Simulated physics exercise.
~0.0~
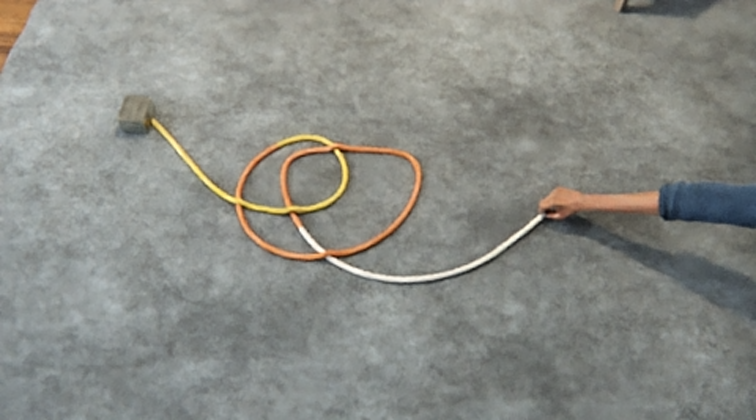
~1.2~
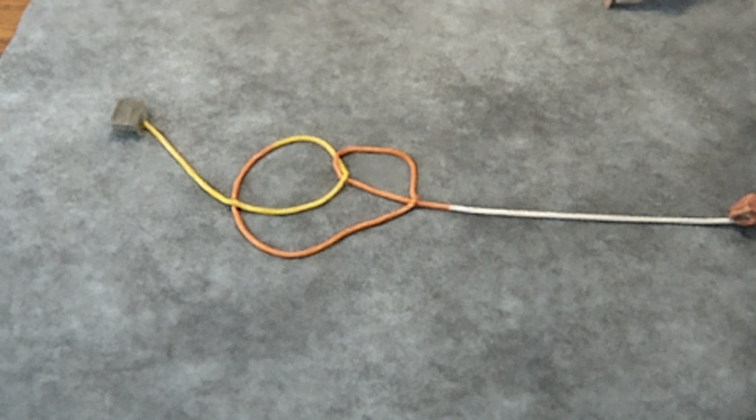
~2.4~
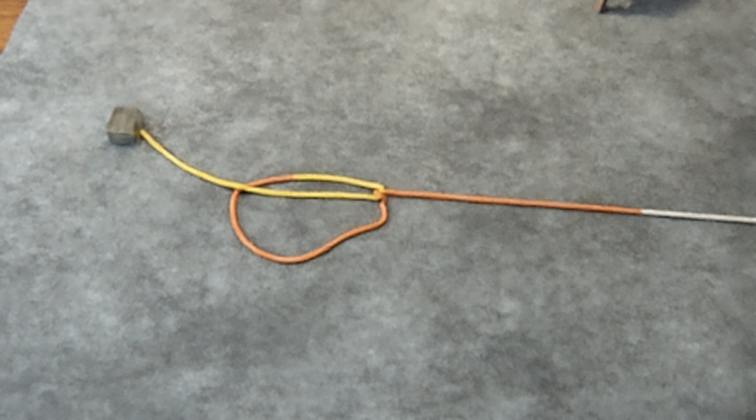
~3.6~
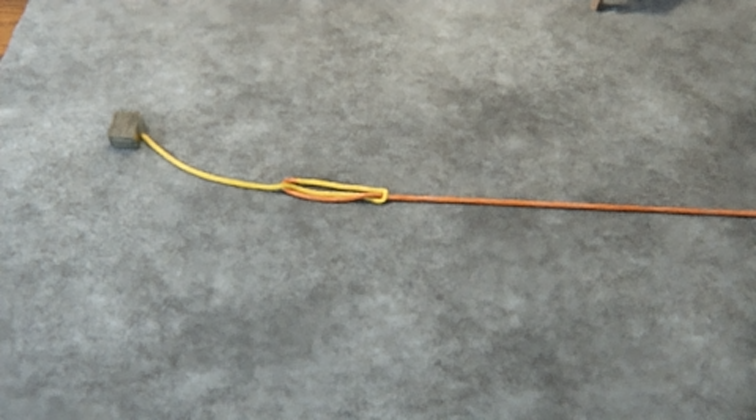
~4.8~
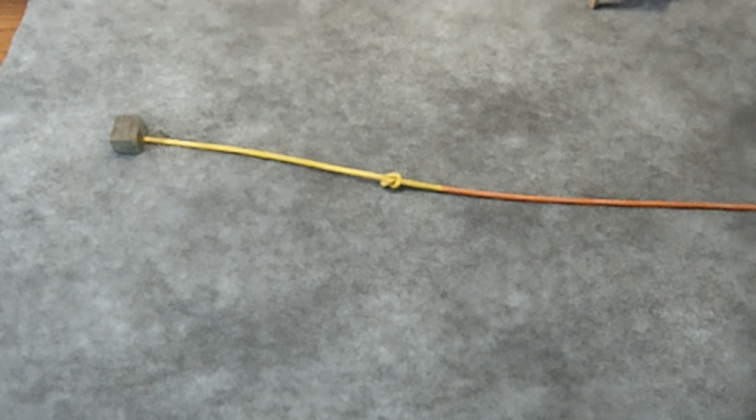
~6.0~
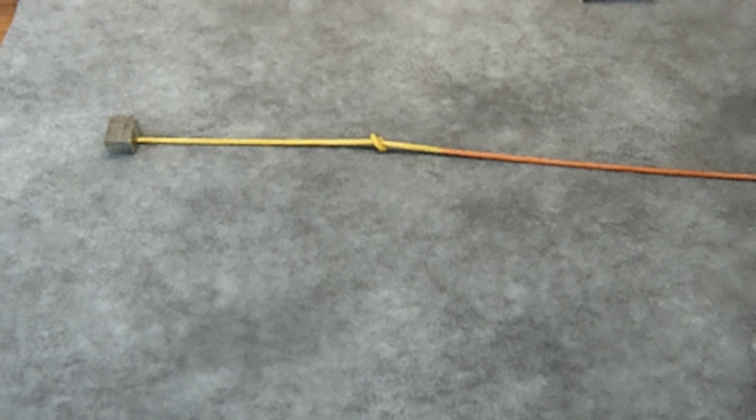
On a grey living-room floor, a hand pulled the white end of a looped yellow and orange rope to the right, its left end anchored to a small block, and the loops shrank and tightened into a small knot along the straightened rope.
